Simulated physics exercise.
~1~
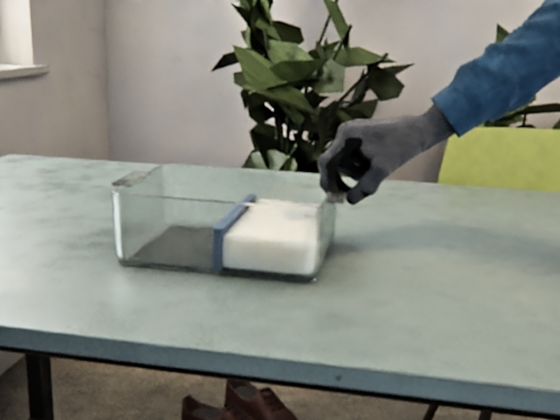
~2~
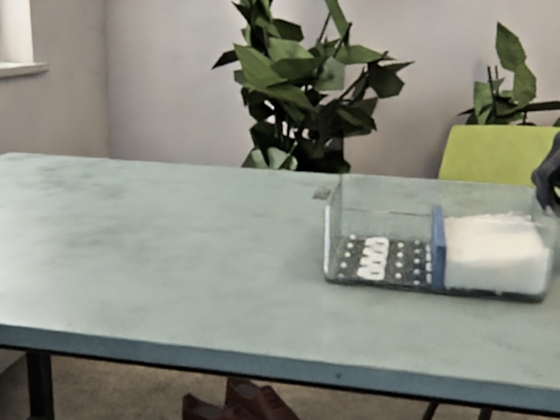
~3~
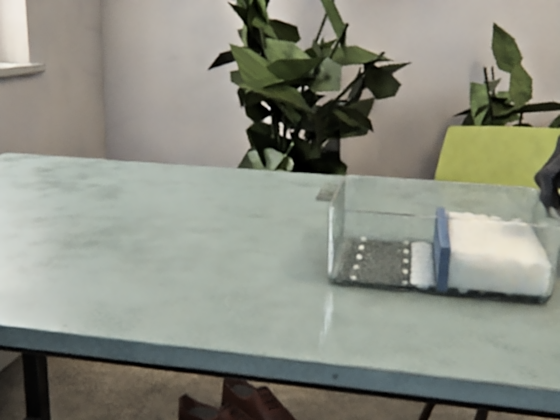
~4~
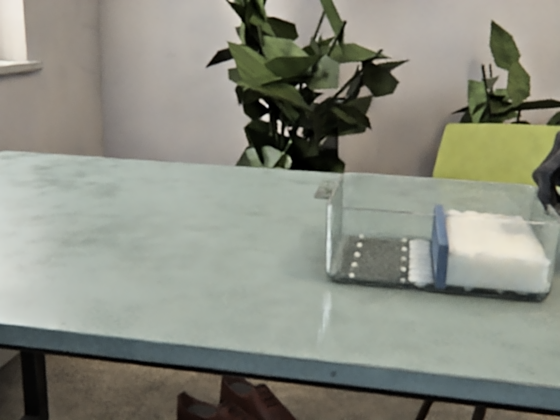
A clear glass oblong tub, split by an upright blue divider with white milk only in its right half, sits on a pale blue-green table in a room seen from the front and slightly above. Leafy green plants and a lime-green chair stand behind the table against a pale wall. A dark hand at the end of a blue sleeve holds the tub's right end and draws it rightwards across the table. White spots and a patch of milk show on the dark floor of the left half. The tub comes to rest near the right edge of the view, with most milk still right of the upright divider, a little lying left of it, and none spilled on the table.
